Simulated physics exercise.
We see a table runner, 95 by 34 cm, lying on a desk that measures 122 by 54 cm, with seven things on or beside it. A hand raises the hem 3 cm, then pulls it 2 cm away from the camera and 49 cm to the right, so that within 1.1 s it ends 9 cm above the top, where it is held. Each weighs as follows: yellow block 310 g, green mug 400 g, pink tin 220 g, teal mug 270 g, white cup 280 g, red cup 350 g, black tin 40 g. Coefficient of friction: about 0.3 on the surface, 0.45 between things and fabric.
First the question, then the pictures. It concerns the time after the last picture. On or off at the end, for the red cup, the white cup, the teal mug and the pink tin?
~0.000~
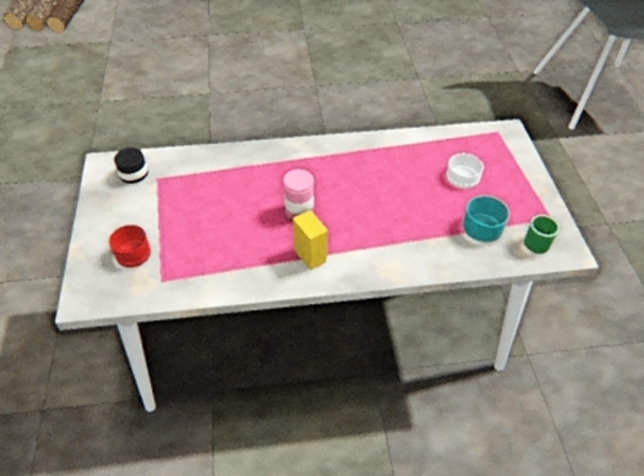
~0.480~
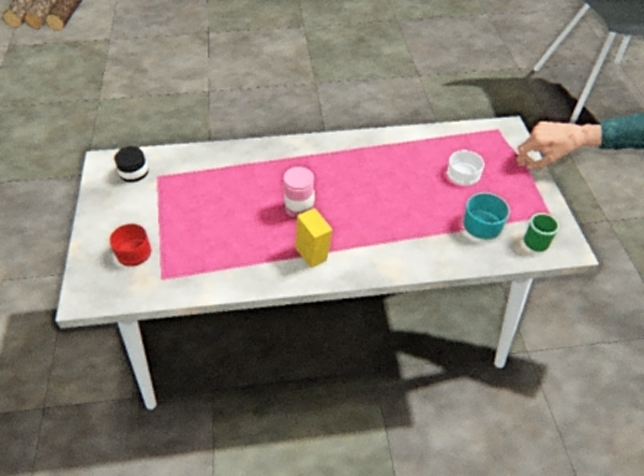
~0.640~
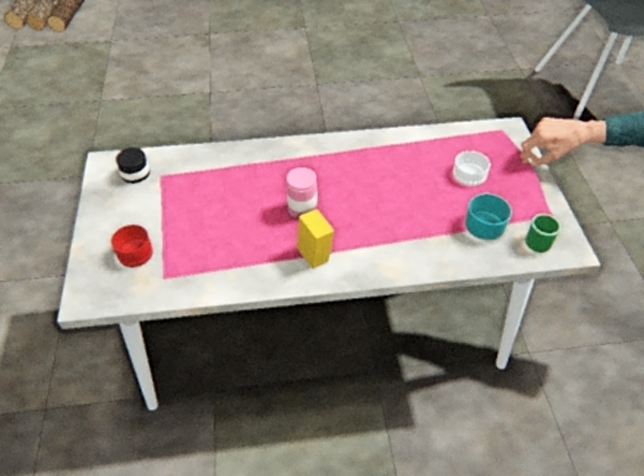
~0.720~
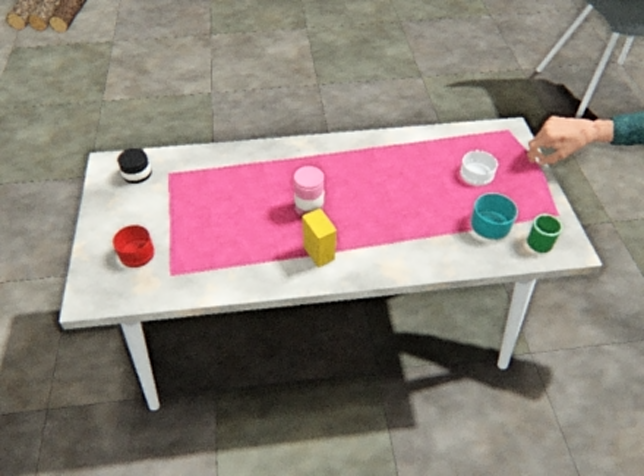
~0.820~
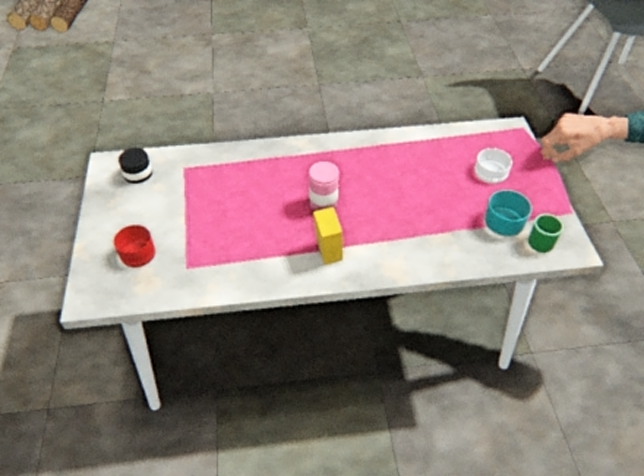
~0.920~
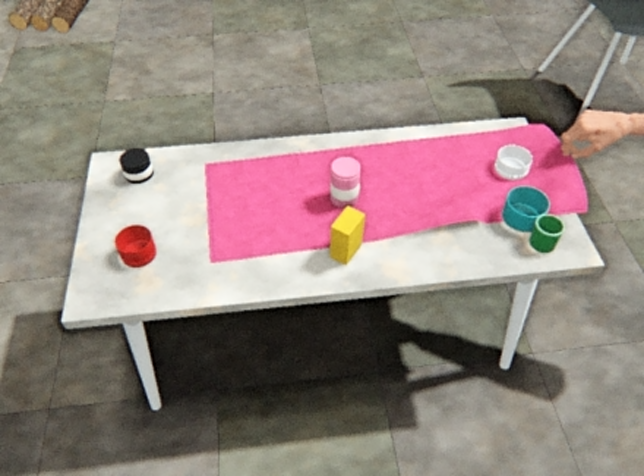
Red cup on, white cup off, teal mug off, pink tin off.
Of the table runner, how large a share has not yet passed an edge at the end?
Some 0 in a hundred.
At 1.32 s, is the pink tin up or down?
At that moment: Pink tin not yet down.
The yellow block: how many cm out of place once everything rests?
Yellow block over the edge.
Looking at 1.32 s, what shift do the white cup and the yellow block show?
The white cup sits around 40 centimetres from its start, the yellow block around 15 centimetres.
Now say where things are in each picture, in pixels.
In the first picture, red cup (127, 238); white cup (466, 165); teal mug (488, 211); pink tin (298, 179); table runner corners (161, 282) (157, 179) (498, 132).
In the second picture, yellow block (313, 222); table runner corners (161, 280) (157, 176); grip (525, 165).
In the third picture, white cup (473, 162); table runner corners (163, 279) (160, 176); grip (529, 162).
In the fourth picture, white cup (480, 162); teal mug (496, 208); yellow block (319, 222); table runner corners (170, 276) (168, 173); grip (536, 161).
In the fifth picture, white cup (495, 160); teal mug (510, 205); yellow block (329, 220); table runner corners (186, 269) (184, 168); grip (550, 158).
In the sixth picture, red cup (133, 238); white cup (515, 156); teal mug (528, 201); pink tin (346, 166); table runner corners (210, 264) (205, 164) (543, 125) (586, 212); grip (569, 154).
At 1.1 s, 80 % of the table runner is still over the top; white cup 26 cm off its start, pink tin 24 cm off its start, teal mug 21 cm off its start.
At 1.3 s, 60 % of the table runner is still over the top; pink tin 42 cm off its start, white cup 40 cm off its start, teal mug over the edge.
At 1.5 s, 35 % of the table runner is still over the top; pink tin 68 cm off its start at (567, 132), white cup over the edge, teal mug over the edge.
At 1.7 s, 0 % of the table runner is still over the top; pink tin over the edge, white cup over the edge, teal mug over the edge.
At 3.3 s, 0 % of the table runner is still over the top; pink tin over the edge, white cup over the edge, teal mug over the edge, red cup 0 cm off its start at (133, 238).
